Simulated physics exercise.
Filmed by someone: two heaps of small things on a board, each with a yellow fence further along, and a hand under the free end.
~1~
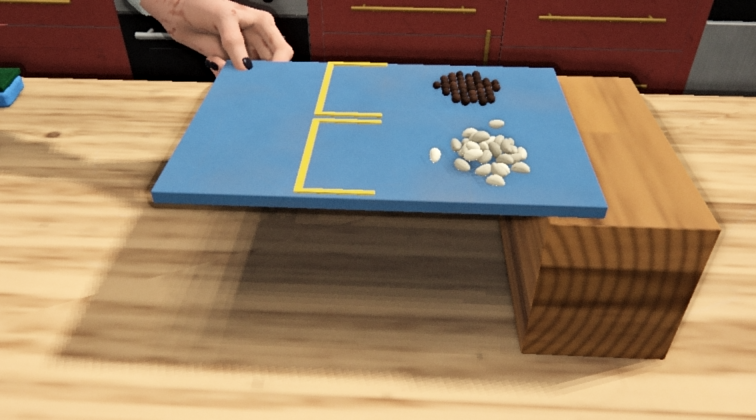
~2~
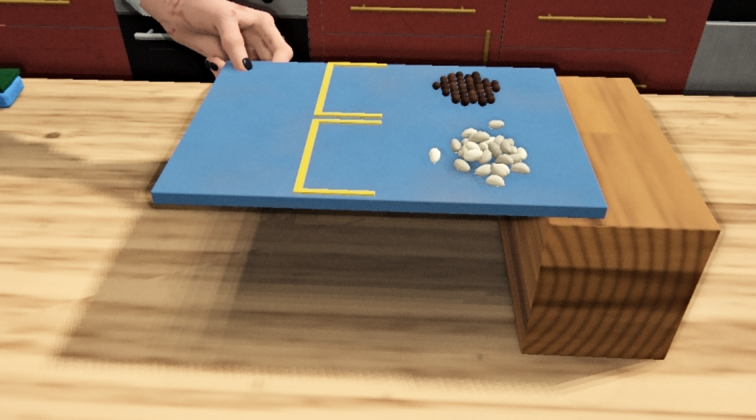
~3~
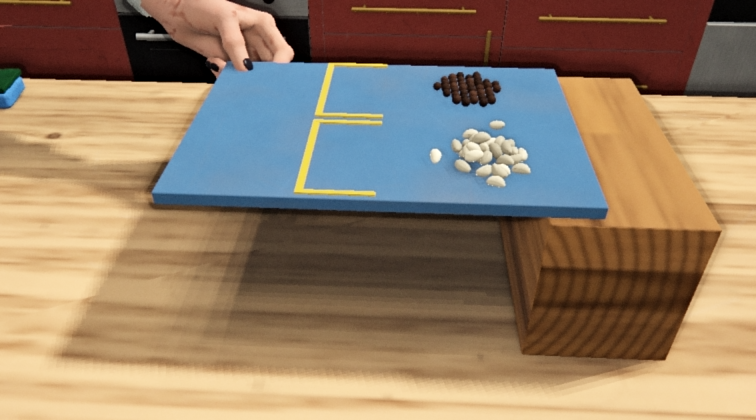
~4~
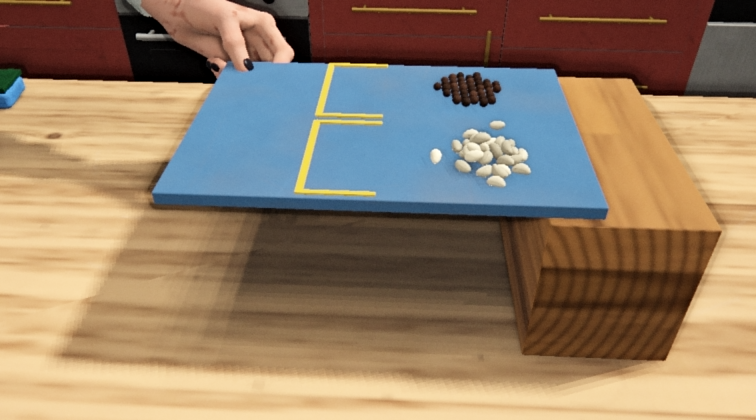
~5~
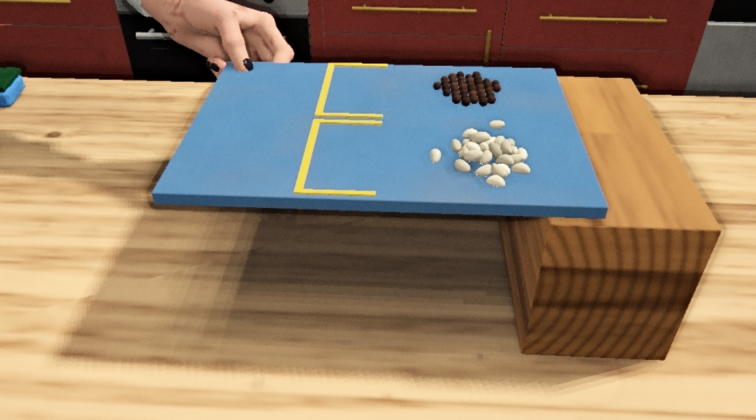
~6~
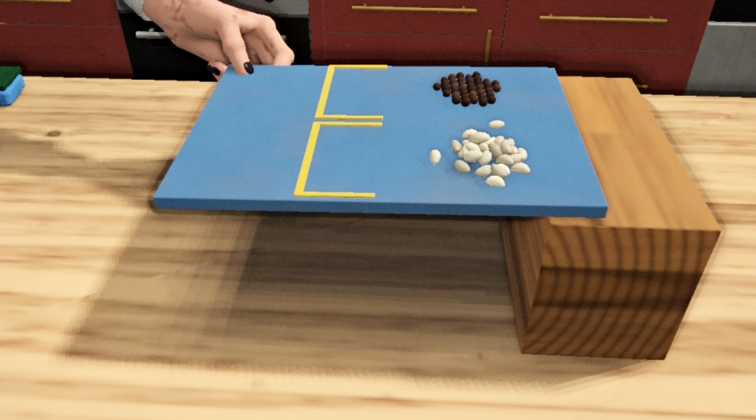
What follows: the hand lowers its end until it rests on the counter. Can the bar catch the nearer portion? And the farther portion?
Well, the nearer portion crosses its bar, and the farther portion? It crosses its bar.
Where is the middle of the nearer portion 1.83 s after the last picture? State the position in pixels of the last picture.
I'd say its middle is near (189, 275).
Then, 0.70 s on from there, board sloping at 17°; nearer portion where it was; farther portion on its way down.
Then, 1.31 s on from there, board sloping at 29°; nearer portion near a quarter past its bar; farther portion the bulk past its bar.
Then, 1.83 s on from there, board resting at 30°; nearer portion all but a few past its bar; farther portion the bulk past its bar.
In the end, board resting at 30°; nearer portion all but a few past its bar; farther portion the bulk past its bar.
